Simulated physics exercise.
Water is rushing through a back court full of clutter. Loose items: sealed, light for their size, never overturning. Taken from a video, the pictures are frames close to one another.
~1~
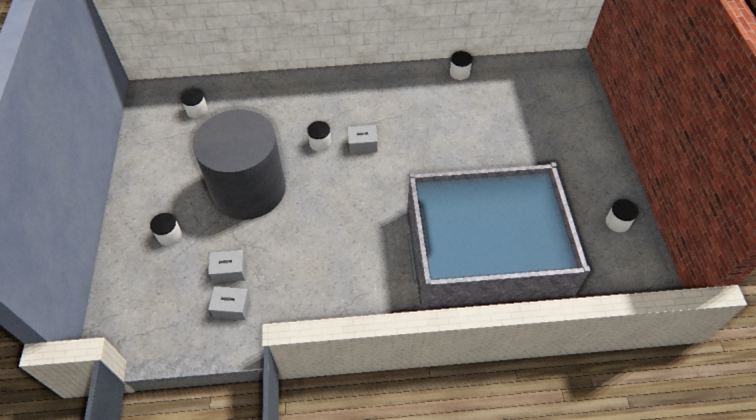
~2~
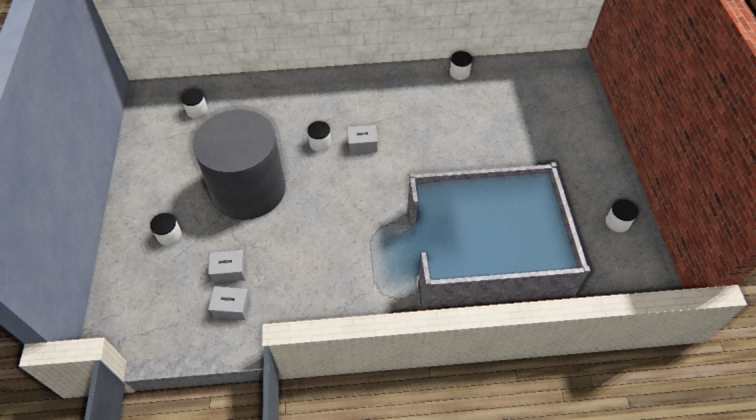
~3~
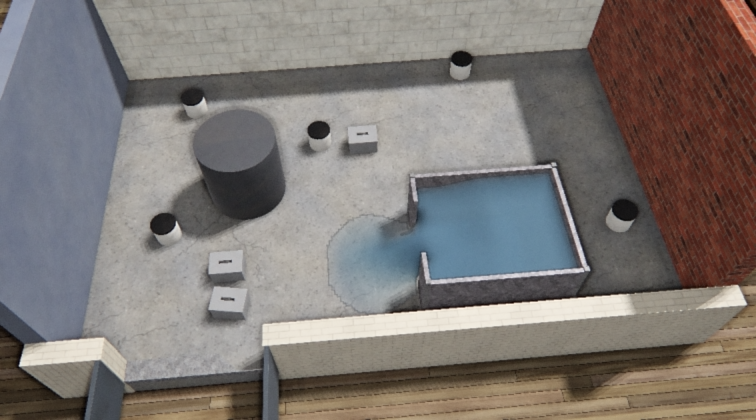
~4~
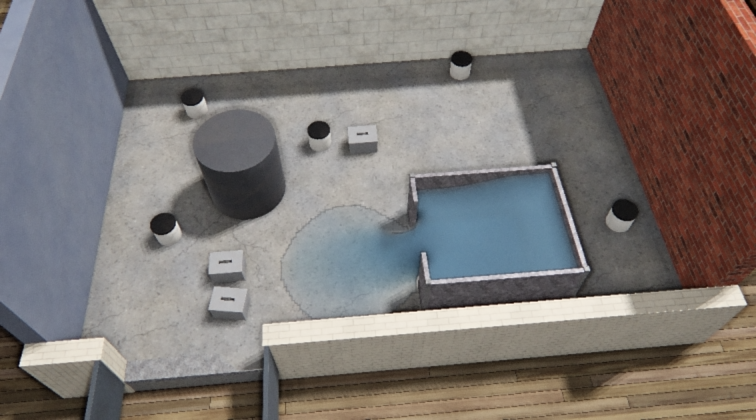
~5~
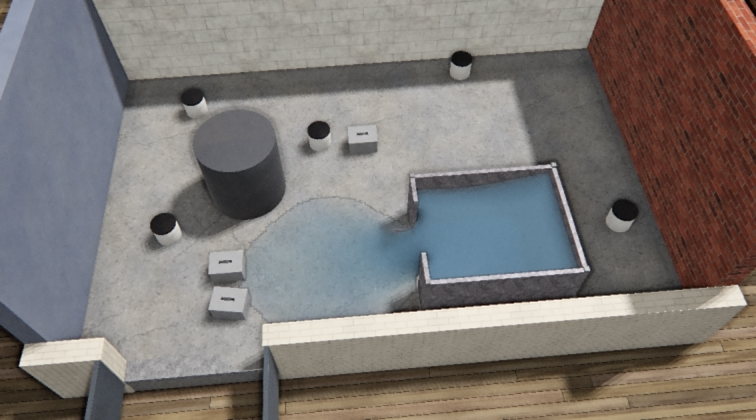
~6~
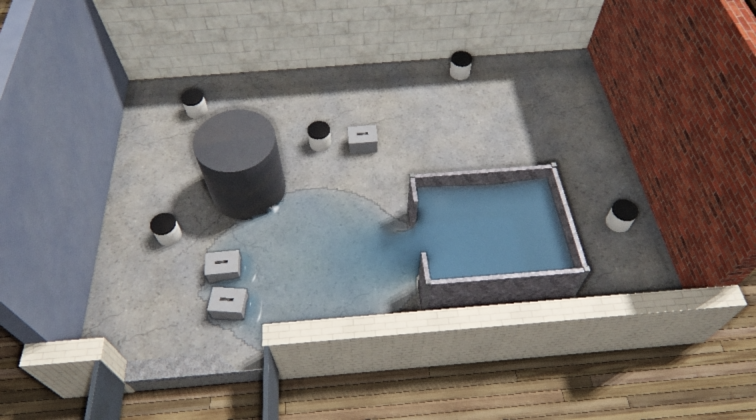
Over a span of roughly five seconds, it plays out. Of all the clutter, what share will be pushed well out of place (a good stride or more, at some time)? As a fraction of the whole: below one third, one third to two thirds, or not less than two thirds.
The fraction is one third to two thirds.
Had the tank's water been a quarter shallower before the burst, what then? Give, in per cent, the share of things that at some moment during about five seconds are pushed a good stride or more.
Something like 40 percent.
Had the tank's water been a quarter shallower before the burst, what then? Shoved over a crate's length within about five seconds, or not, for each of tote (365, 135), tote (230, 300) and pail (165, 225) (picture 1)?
In the order asked: Below that distance, over that distance and over that distance.
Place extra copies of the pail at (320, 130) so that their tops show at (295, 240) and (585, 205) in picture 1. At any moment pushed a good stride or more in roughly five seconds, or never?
The first did it, and the other came up short.
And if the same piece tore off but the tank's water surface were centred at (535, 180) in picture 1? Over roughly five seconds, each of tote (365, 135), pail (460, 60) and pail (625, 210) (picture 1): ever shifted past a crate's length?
Well, in order they come out as stayed within it, stayed within it and stayed within it.
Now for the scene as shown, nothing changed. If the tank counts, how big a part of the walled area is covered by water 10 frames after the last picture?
My guess is around 45 per cent.
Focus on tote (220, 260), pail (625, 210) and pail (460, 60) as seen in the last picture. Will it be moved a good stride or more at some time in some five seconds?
Going through them in order: First got well clear, second kept nearby, third kept nearby.
A moment on, 0 of 8 are well off their spots; 0 afloat.
Next, 3 of 8 are well off their spots; 2 afloat.
Later, 3 of 8 are well off their spots; 1 afloat.
In the end, 4 of 8 are well off their spots, and 4 have been at some point; 3 afloat.
